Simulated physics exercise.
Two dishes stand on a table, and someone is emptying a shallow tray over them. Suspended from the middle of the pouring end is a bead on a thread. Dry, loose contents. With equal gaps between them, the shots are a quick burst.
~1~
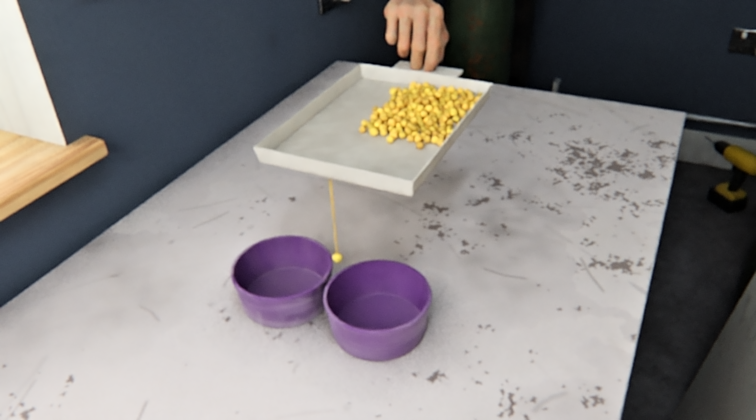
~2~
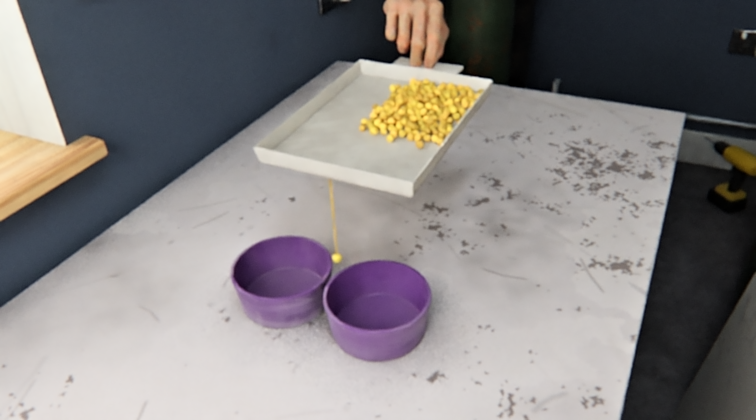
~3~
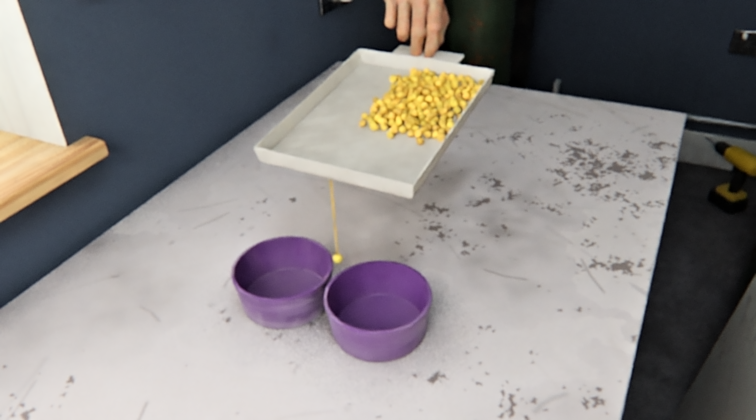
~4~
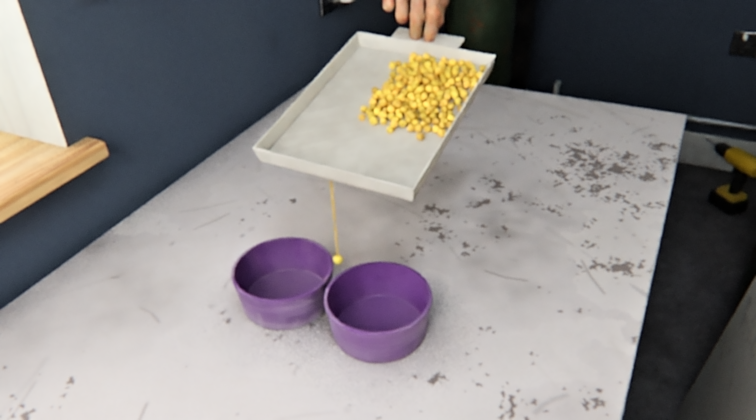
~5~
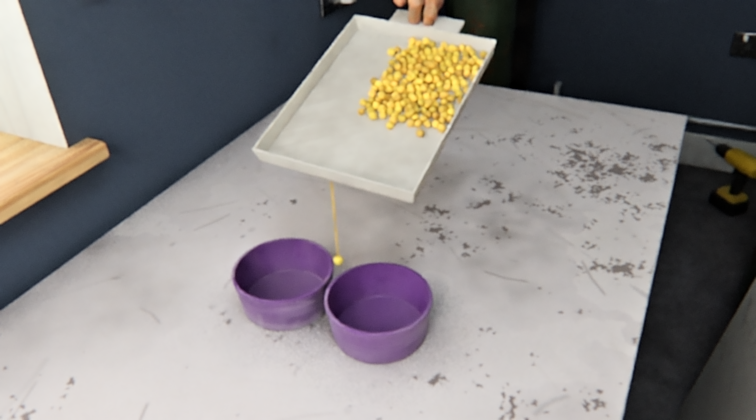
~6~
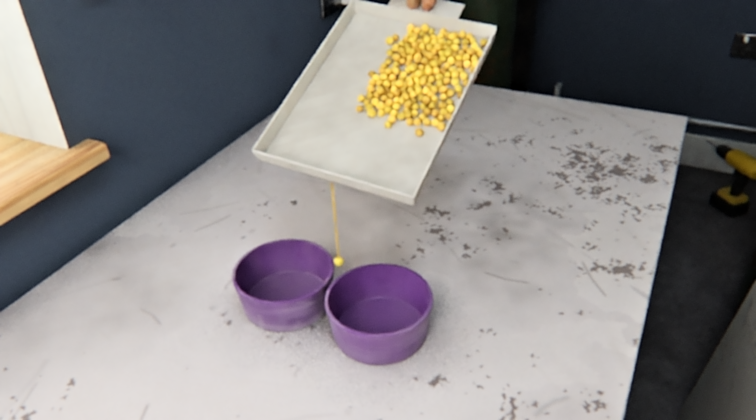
A pale, shallow tray heaped with yellow pieces was tilted steadily steeper by a hand at its far end, its right corner dipping slightly, above two purple bowls, while most of the pieces stayed bunched together.
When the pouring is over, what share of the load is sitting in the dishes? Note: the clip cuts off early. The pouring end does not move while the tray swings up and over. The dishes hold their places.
The catch is going to exceed what is lost.
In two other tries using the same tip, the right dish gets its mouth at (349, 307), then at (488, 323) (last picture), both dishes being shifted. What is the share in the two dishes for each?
You'd get 70 in a hundred first and 60 in a hundred after that.
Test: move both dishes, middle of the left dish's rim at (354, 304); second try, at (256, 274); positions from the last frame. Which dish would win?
In the first try it's the one on the left, and in the second it's the one on the right.
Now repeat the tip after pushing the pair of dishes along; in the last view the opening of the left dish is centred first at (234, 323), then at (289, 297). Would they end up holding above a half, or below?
Short of half and then the bulk of it.
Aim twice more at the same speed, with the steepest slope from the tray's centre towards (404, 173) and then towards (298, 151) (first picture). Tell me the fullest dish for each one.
The right-side dish, then the left-side dish.
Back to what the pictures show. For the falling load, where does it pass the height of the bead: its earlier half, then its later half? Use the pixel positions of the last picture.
I'd say around (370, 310) at first, then around (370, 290).
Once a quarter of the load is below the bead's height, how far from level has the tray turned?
80° or so.
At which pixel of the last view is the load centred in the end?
Once nothing moves, the middle sits near (371, 338).
Soon, tray tipped steeply; most on the tray; a stray few in the right dish; a small part outside both; about a quarter in the air.
A while on, tray tipped past a quarter turn; about half on the tray; about a quarter in the right dish; a stray few in the left dish; about a quarter outside both; a small part in the air.
Towards the end, tray tipped past a quarter turn; about two thirds in the right dish; a small part in the left dish; about a quarter outside both.
Finally, tray tipped past a quarter turn; about two thirds in the right dish; a small part in the left dish; about a quarter outside both.
